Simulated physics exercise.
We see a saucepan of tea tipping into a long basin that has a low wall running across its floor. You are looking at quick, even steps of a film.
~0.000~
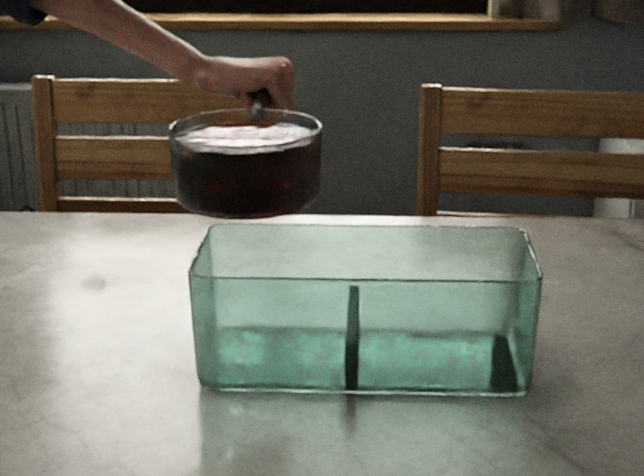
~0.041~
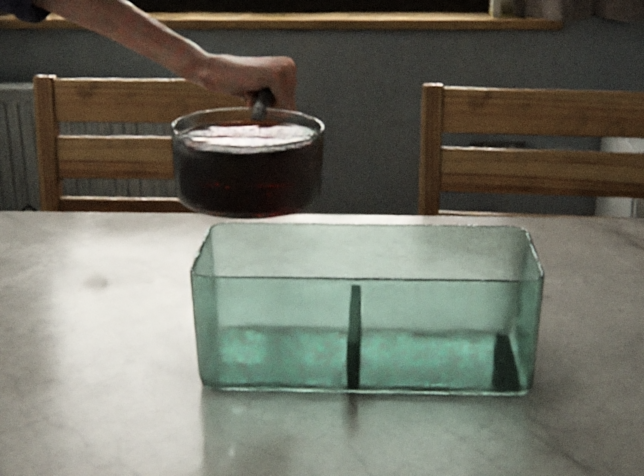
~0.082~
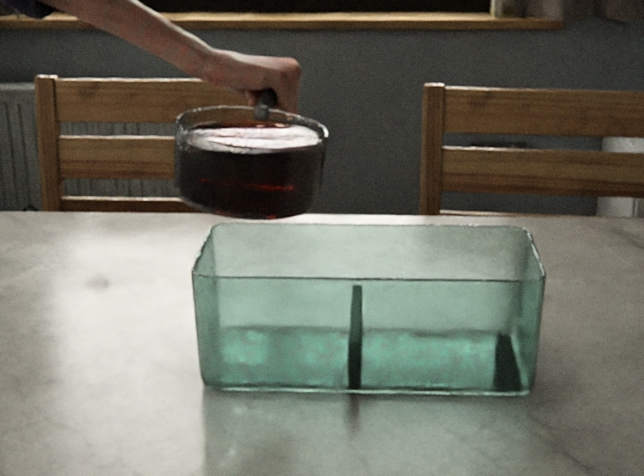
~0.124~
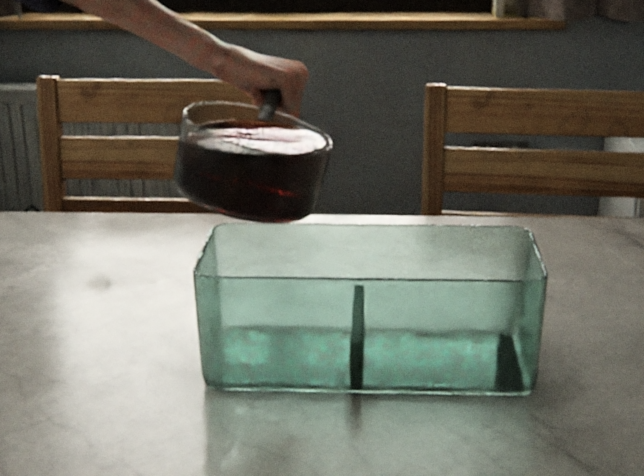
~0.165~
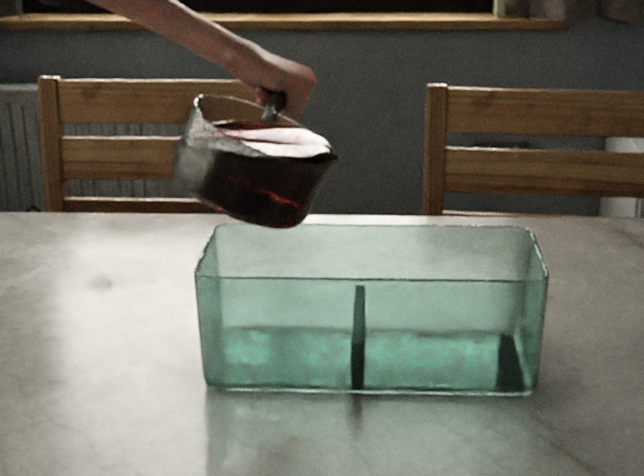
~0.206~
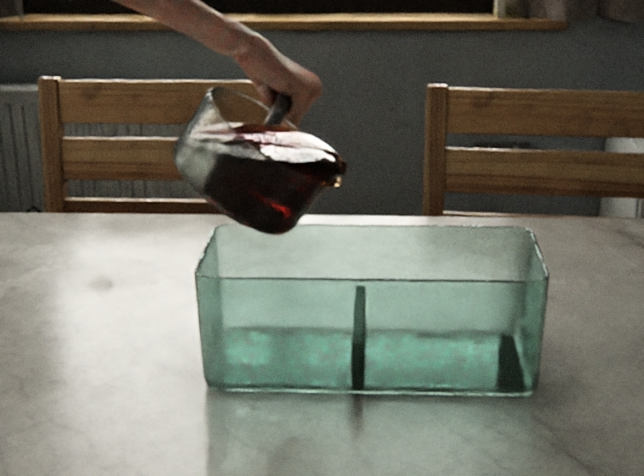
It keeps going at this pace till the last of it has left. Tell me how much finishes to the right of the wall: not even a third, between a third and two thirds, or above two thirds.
The share right of the wall will be moderate, one third to two thirds.
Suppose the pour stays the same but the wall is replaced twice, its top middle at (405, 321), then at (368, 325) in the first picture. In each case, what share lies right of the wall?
Note - case one near 15 %, case two near 40 %.
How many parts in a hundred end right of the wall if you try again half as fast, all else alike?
It comes to near 70 per cent.
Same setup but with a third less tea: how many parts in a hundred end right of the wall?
Roughly 35 in a hundred.
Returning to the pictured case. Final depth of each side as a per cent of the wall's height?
Close to 40 for the left and 40 for the right.
A moment on, the saucepan is tipped right over and 22 per cent is still to pour, 17 is left of the wall and 37 right of it.
Next, the saucepan is tipped right over and 4 per cent is still to pour, 39 is left of the wall and 51 right of it.
Then the saucepan is tipped right over and 1 per cent is still to pour, 46 is left of the wall and 50 right of it.
Later the saucepan is tipped right over and 0 per cent is still to pour, 48 is left of the wall and 50 right of it.
At rest 49 per cent lies left of the wall, 50 right of it and 1 outside.
